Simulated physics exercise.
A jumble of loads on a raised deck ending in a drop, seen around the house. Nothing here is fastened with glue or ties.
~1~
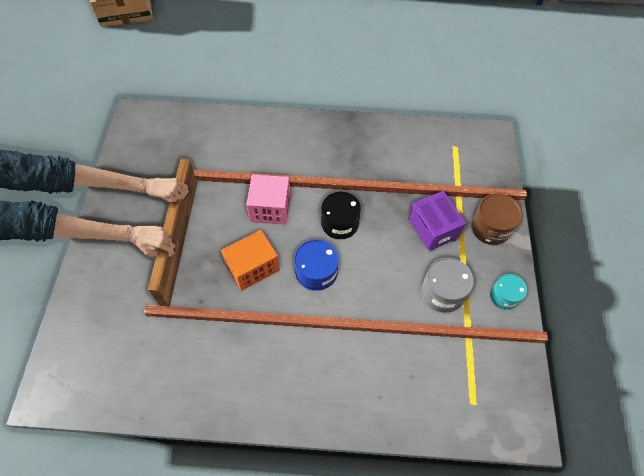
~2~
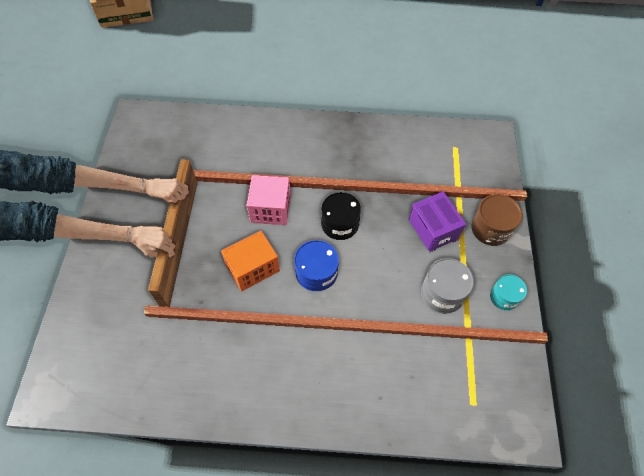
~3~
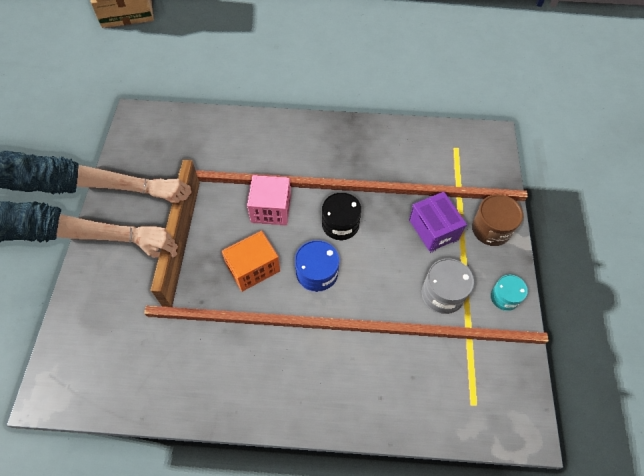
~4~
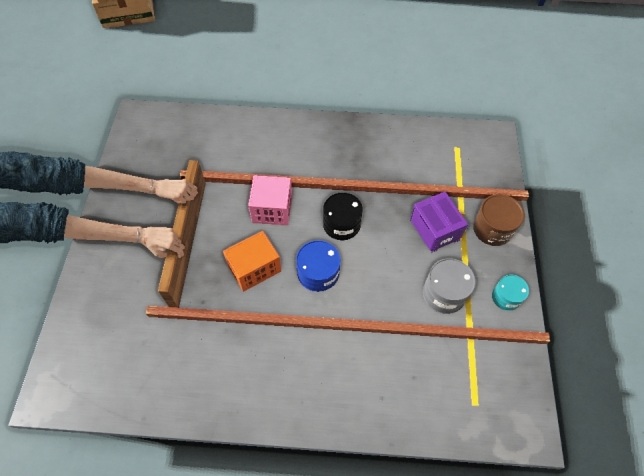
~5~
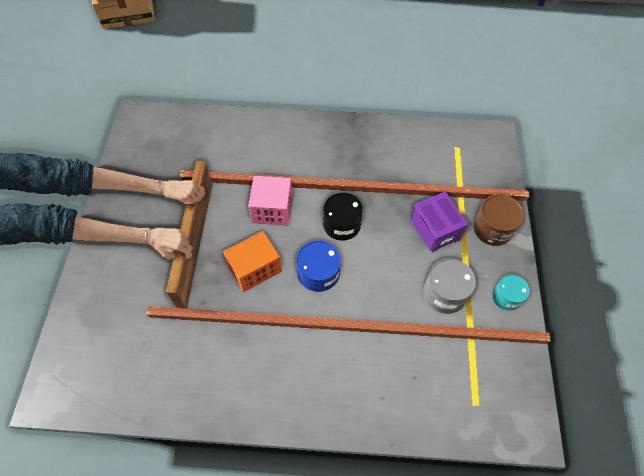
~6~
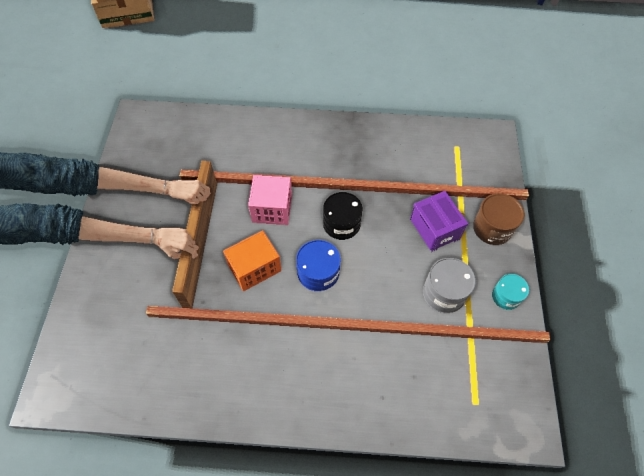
On a grey deck, two hands slide a wooden plank slightly right toward scattered loads.
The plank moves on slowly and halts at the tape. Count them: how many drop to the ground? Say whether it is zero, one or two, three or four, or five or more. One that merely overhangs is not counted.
It is three or four.
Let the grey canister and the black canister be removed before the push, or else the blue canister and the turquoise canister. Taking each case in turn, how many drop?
That makes 2 fallen, then 2 fallen in the other try.
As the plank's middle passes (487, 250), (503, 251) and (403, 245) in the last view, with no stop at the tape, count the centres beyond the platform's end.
Taking the places in turn, the counts are 6, 6 and 1.
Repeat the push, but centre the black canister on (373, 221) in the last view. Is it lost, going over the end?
Note: Black canister is safe.
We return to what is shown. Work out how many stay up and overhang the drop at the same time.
The tally is 3.
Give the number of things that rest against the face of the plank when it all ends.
The count in contact is 2.
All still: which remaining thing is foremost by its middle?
Foremost: The grey canister.
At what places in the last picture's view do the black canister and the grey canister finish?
The black canister comes to rest at (523, 225), and the grey canister comes to rest at (546, 307).
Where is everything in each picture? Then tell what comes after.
Turquoise canister (508, 292); brown pail (496, 220); grey canister (446, 286); plank (175, 231); tape (463, 259), in the first picture.
Brown pail (496, 221); blue canister (317, 266), in the second picture.
Grey canister (447, 287); pink crate (270, 201), in the third picture.
Turquoise canister (510, 293); orange crate (253, 261), in the fourth picture.
Brown pail (498, 221); black canister (343, 217), in the fifth picture.
Turquoise canister (510, 292); brown pail (498, 220); grey canister (448, 286); plank (197, 233); tape (465, 259), in the sixth picture.
Soon after, none off yet; turquoise canister at rest near (510, 292); brown pail at rest near (498, 220); grey canister at rest near (448, 286).
Then, none off yet; turquoise canister at rest near (510, 292); brown pail at rest near (498, 220); grey canister moved a little near (456, 288).
Further on, none off yet; turquoise canister moved a little near (527, 292); brown pail tipped a little near (549, 222); grey canister moved about its own width near (498, 304).
At rest, the number that fall off is three or four; fallen, purple tote, brown pail and turquoise canister.
